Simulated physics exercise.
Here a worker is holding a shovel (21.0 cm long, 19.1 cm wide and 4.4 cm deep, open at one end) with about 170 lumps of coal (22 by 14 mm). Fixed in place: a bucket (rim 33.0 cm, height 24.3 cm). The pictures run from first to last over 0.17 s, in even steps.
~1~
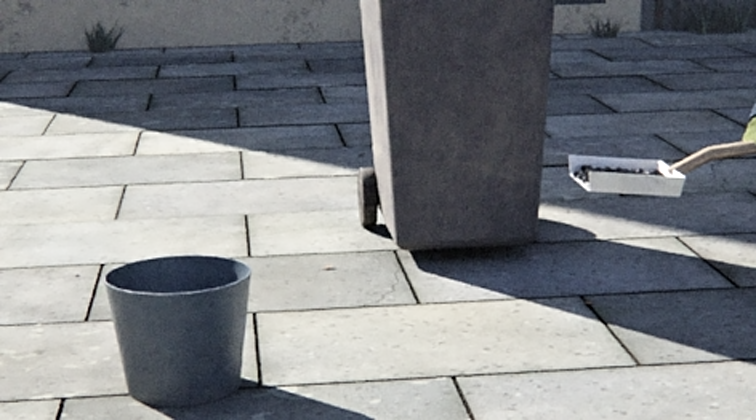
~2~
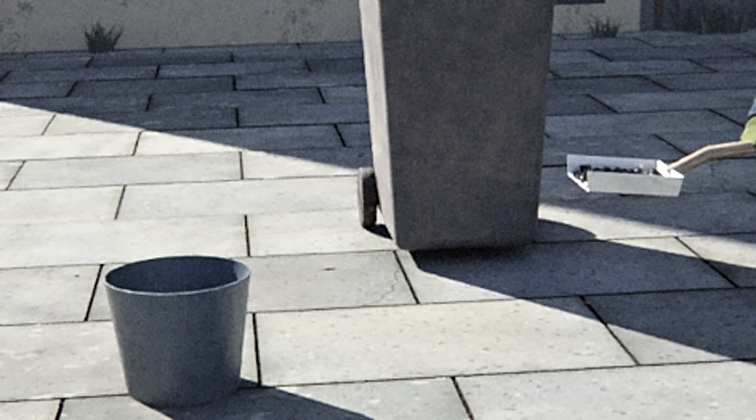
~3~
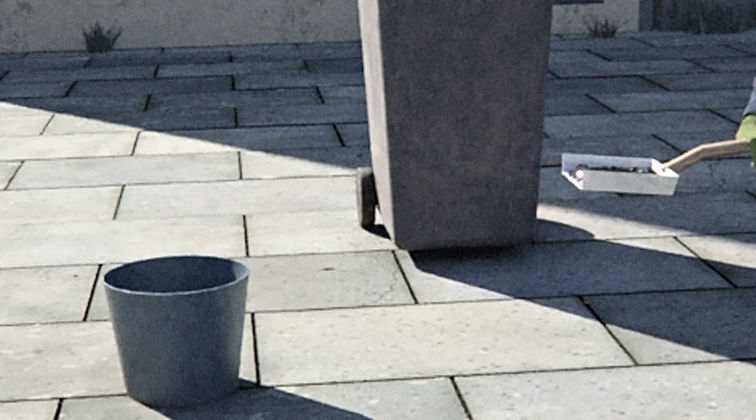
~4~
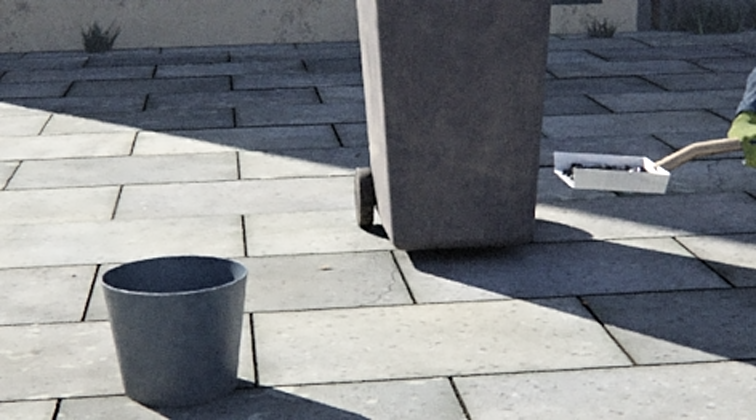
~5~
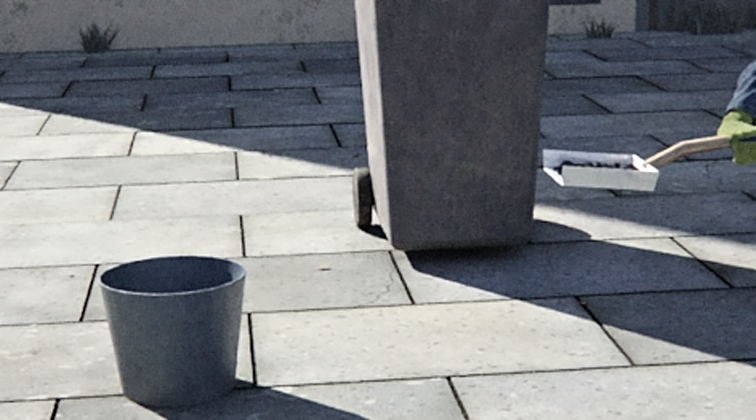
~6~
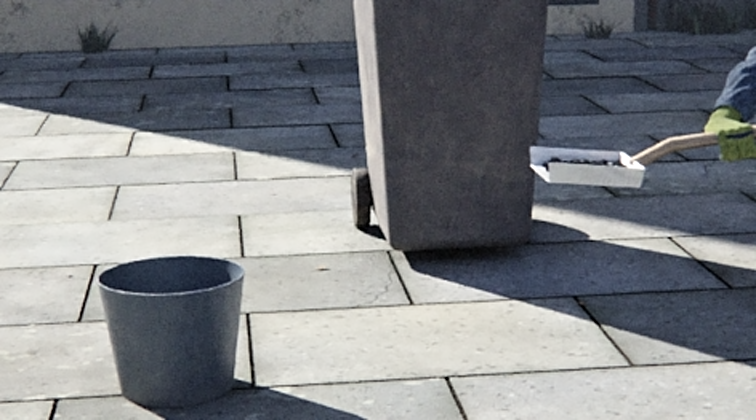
A worker's arm, in a blue sleeve and yellow-green glove, comes into view at the right edge of a sunlit, grey-paved yard seen from slightly above. The hand holds a small white shovel of dark lumps by its pale handle, beside a tall grey wheeled bin near the centre, with a blue-grey bucket at lower left. The arm moves the shovel slowly a short way left, gaining a little speed, while the camera drifts very slightly.
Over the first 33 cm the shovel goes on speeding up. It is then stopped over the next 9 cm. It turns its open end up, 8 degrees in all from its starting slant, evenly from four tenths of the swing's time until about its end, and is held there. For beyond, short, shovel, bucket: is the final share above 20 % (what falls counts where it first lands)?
Beyond below, short above, shovel below, bucket above.
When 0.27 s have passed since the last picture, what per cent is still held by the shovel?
About 75 per cent is still with the shovel.
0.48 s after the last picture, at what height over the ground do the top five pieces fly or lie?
Roughly 60 cm above the ground.
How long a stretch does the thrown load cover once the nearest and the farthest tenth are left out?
Around 45 centimetres.
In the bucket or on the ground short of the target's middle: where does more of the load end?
Larger share at rest: On the ground short of the target's middle.
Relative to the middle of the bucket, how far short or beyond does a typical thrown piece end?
Offset: Approx. 15 cm short.
Then, 0.15 s after the last picture, tilt 9 degrees; shovel 100 %; middle of all pieces near (509, 149).
Then, 0.27 s after the last picture, tilt 13 degrees; shovel 75 %, in the air 25 %; middle of all pieces near (421, 132).
Then, 0.38 s after the last picture, tilt 13 degrees; shovel 20 %, in the air 80 %; middle of all pieces near (363, 138).
Then, 0.48 s after the last picture, tilt 13 degrees; shovel 5 %, in the air 95 %; middle of all pieces near (312, 185).
In the end, beyond 0 %, short 60 %, shovel 5 %, bucket 35 %.
